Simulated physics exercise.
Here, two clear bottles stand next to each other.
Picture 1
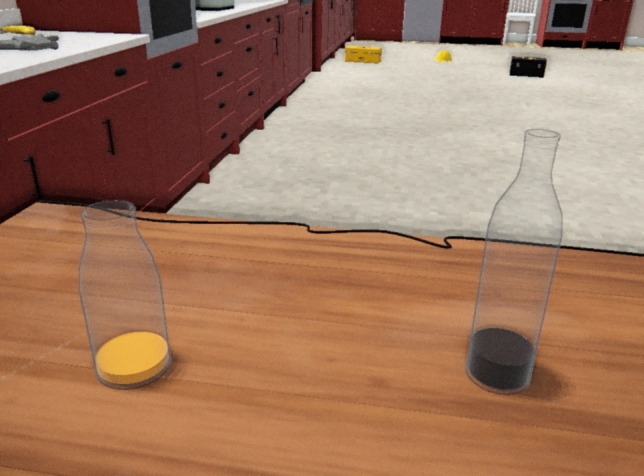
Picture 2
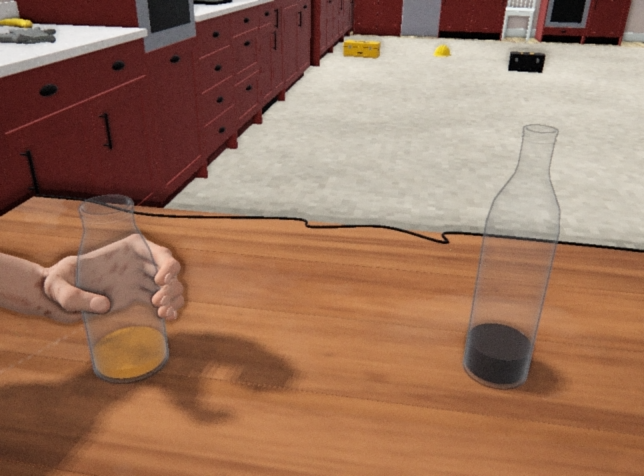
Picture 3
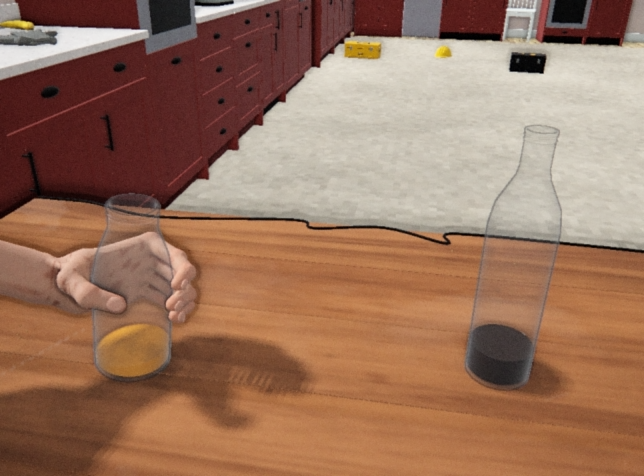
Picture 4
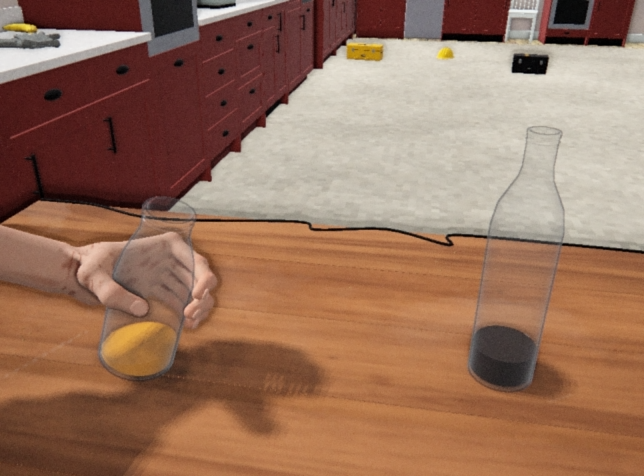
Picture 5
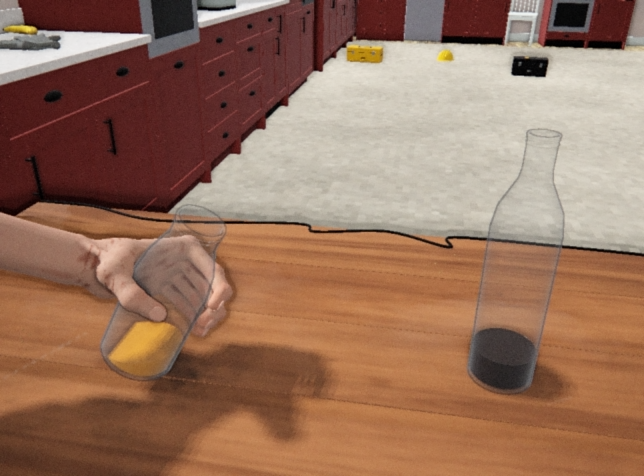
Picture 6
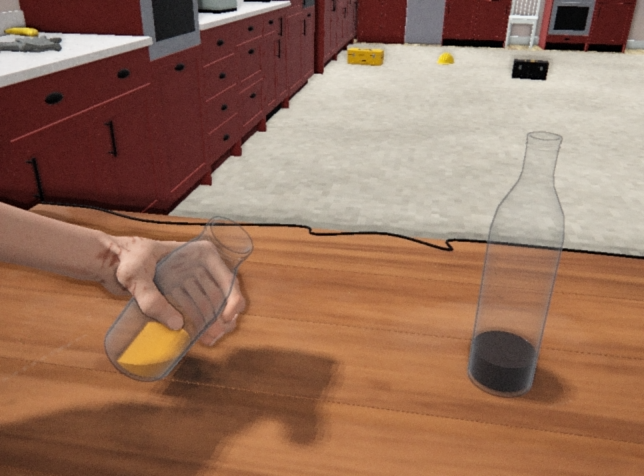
In the video, two clear bottles stand on a wooden table, one with a little yellow liquid and one with dark liquid; a hand grasps the left bottle, shifts it slightly right and gradually tilts it rightward.
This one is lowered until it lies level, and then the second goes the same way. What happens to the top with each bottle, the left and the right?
Result: Left bottle: The result will be no loss, right bottle: The result will be no loss.
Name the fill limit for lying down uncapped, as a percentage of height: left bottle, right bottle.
Roughly 14 percent, then 22 percent.
A moment on, the left bottle is nearly down; left bottle, all still inside.
Further on, the left bottle lies flat; left bottle, all still inside.
When it is over, both lie flat; left bottle, all still inside; right bottle, all still inside.
